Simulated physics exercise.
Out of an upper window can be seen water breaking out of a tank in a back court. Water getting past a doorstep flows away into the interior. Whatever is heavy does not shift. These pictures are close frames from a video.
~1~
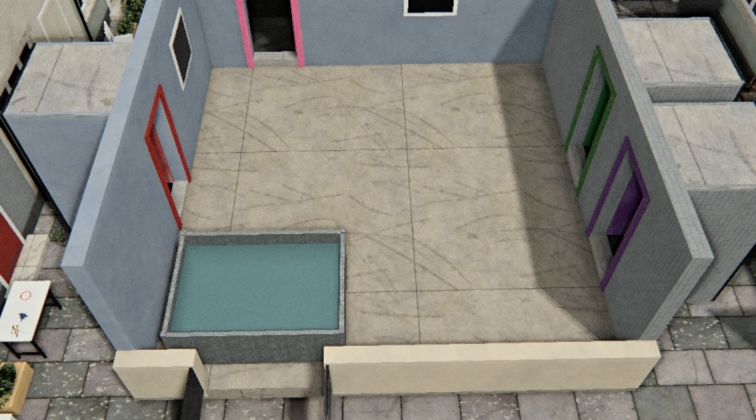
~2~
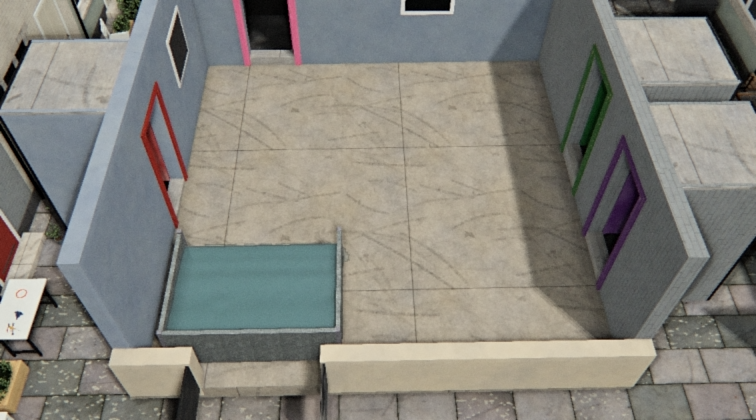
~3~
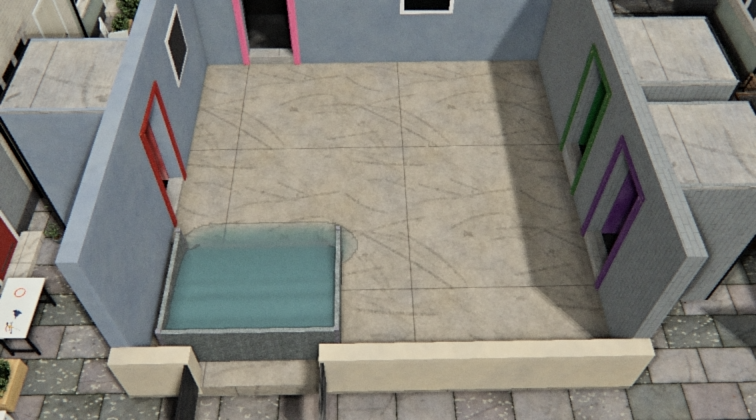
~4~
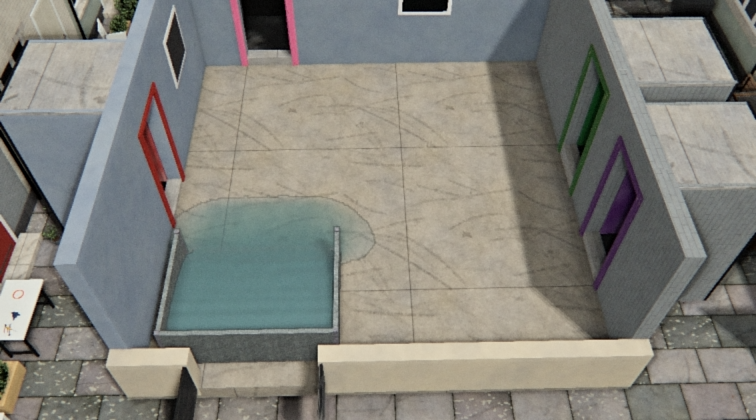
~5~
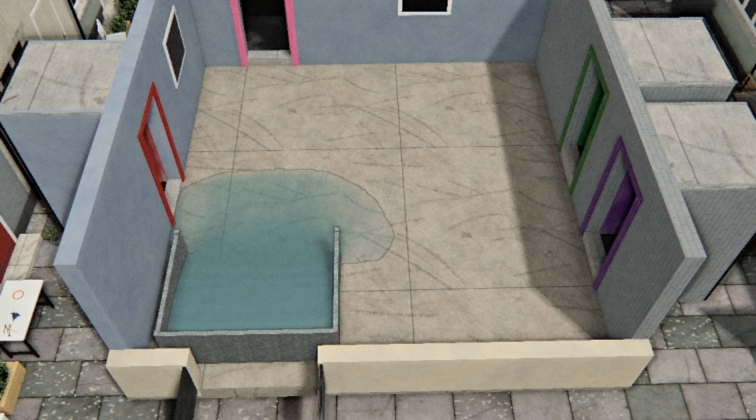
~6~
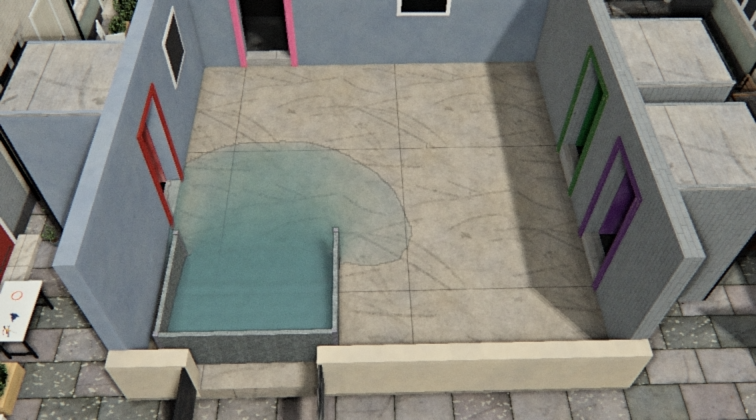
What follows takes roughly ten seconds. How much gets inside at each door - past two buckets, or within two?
At the end, the red door lets the inflow pass two buckets; the pink door lets the inflow pass two buckets; the purple door keeps the inflow to two buckets or less; the green door keeps the inflow to two buckets or less.
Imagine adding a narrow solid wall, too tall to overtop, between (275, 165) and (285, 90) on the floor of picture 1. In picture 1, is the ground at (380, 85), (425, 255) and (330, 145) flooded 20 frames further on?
Taking the points in the order given, they are inundated, high and dry and inundated.
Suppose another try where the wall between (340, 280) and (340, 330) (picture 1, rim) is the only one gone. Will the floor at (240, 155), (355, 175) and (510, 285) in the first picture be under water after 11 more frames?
So: Spared, then spared, then wetted.
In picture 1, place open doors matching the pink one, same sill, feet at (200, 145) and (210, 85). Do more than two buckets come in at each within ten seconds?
The first door comes in lower, while the second comes in higher.
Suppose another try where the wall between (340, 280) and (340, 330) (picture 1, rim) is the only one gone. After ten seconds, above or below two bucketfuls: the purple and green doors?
I'd say the purple door crosses the line and the green door stays shy of the line.
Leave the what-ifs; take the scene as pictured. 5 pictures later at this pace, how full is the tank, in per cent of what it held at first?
Roughly 38 %.
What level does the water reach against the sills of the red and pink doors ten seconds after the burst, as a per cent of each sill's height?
Around 80 in a hundred for the first and 30 in a hundred for the second.
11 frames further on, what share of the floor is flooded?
Share estimate: About 55 per cent.
A moment on, water covers 45 % of the floor; the red door under two buckets in, the pink door wet at the sill, nothing in, the purple door not reached, the green door not reached.
Next, water covers 55 % of the floor; the red door over two buckets in, the pink door over two buckets in, the purple door not reached, the green door not reached.
Then, water covers 60 % of the floor; the red door over two buckets in, the pink door far over two buckets in, the purple door not reached, the green door not reached.
Later, water covers 75 % of the floor; the red door over two buckets in, the pink door far over two buckets in, the purple door wet at the sill, nothing in, the green door wet at the sill, nothing in.
In the end, water covers 100 % of the floor; the red door over two buckets in, the pink door far over two buckets in, the purple door wet at the sill, nothing in, the green door wet at the sill, nothing in.
